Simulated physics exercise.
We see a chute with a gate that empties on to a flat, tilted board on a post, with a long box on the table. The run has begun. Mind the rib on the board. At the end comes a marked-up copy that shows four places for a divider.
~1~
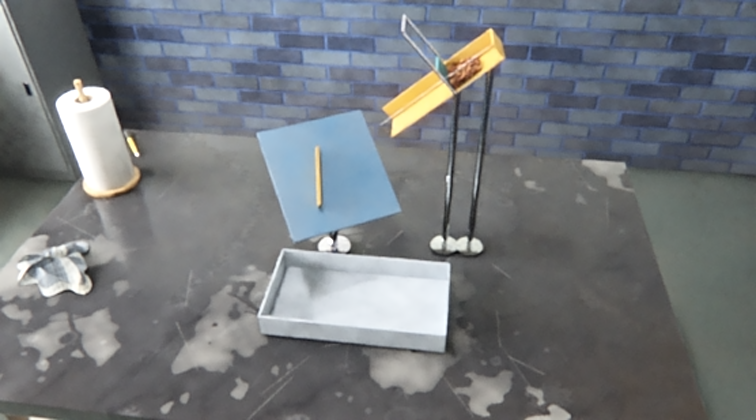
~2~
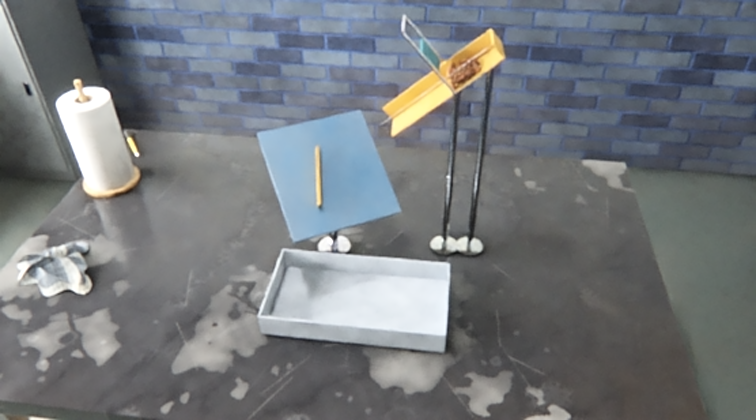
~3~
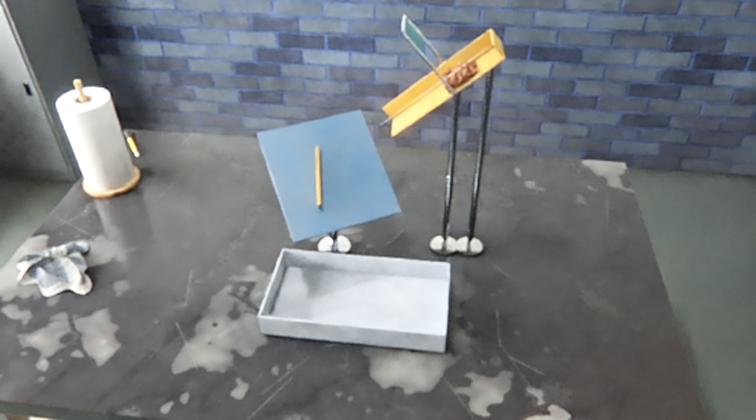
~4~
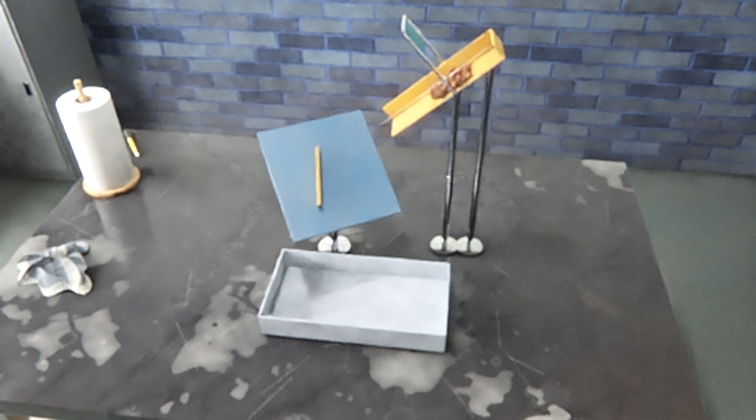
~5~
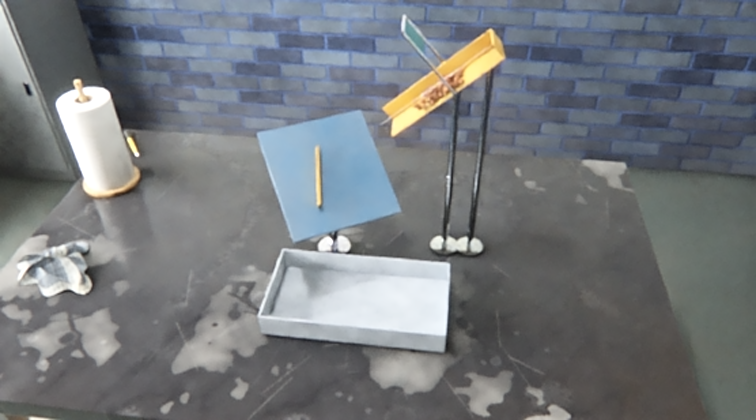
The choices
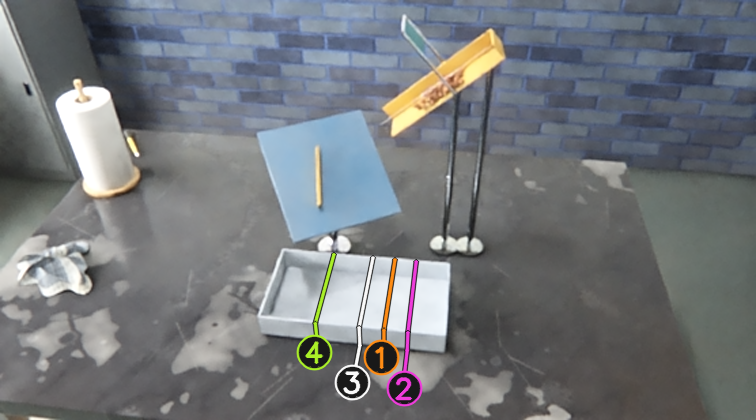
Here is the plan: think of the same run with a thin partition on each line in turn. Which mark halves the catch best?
The answer is line 3.
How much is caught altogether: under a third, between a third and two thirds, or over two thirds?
Over two thirds.
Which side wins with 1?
Left.
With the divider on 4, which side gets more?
The right side.
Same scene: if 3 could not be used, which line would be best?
That is line 1.
On the marked copy, line 1 crosses the front rim at (384, 329); line 2 crosses the front rim at (408, 331); line 3 crosses the front rim at (359, 326); line 4 crosses the front rim at (315, 322).
With 1, of what is caught, the bulk on the left of the divider, close to a quarter on the right.
With 2, of what is caught, all but a few on the left of the divider, only a few on the right.
With 3, of what is caught, close to half on the left of the divider, close to half on the right.
With 4, of what is caught, only a few on the left of the divider, all but a few on the right.
